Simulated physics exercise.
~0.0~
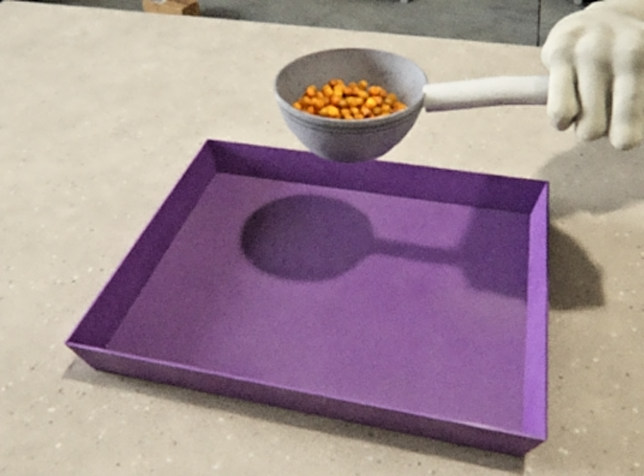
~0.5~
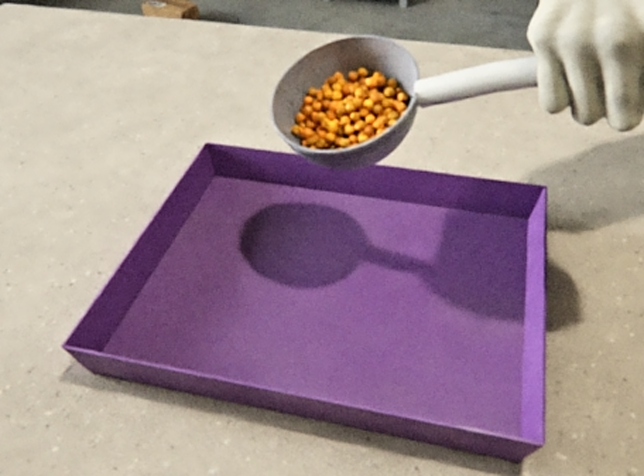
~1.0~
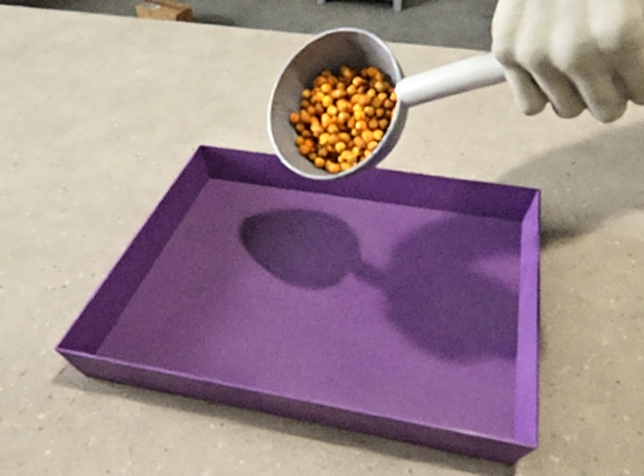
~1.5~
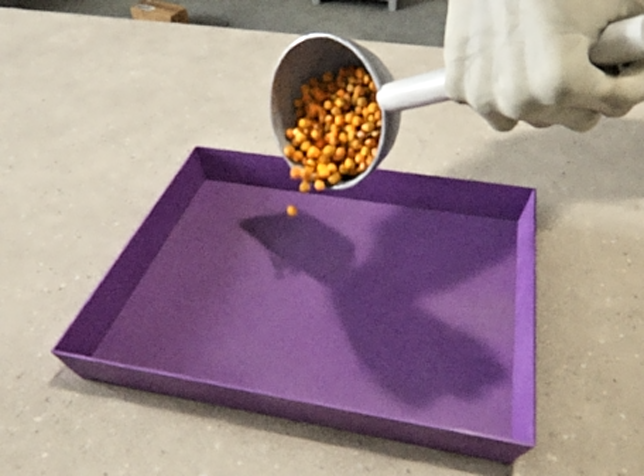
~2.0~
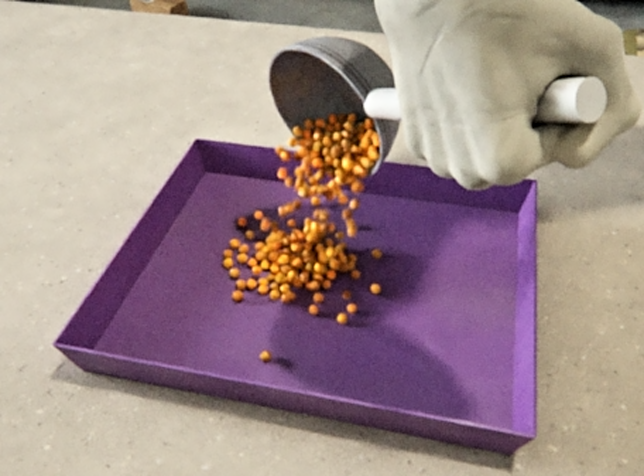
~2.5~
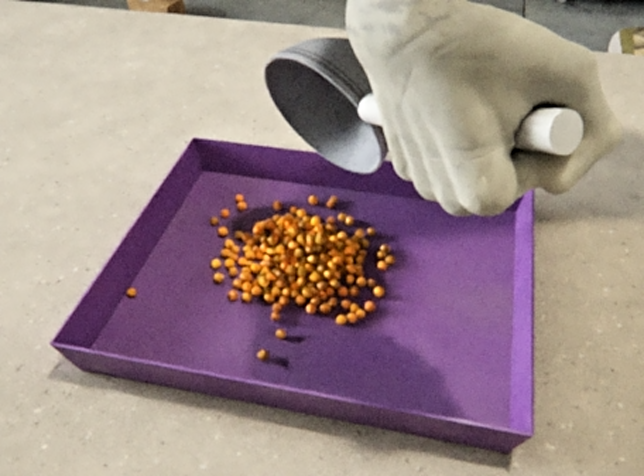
A pale gloved-looking hand tipped a grey ladle of small orange kernels over a purple tray on a speckled countertop, slowly at first, until they spilled out in a rush and lay scattered in a loose heap, leaving the ladle empty above them.
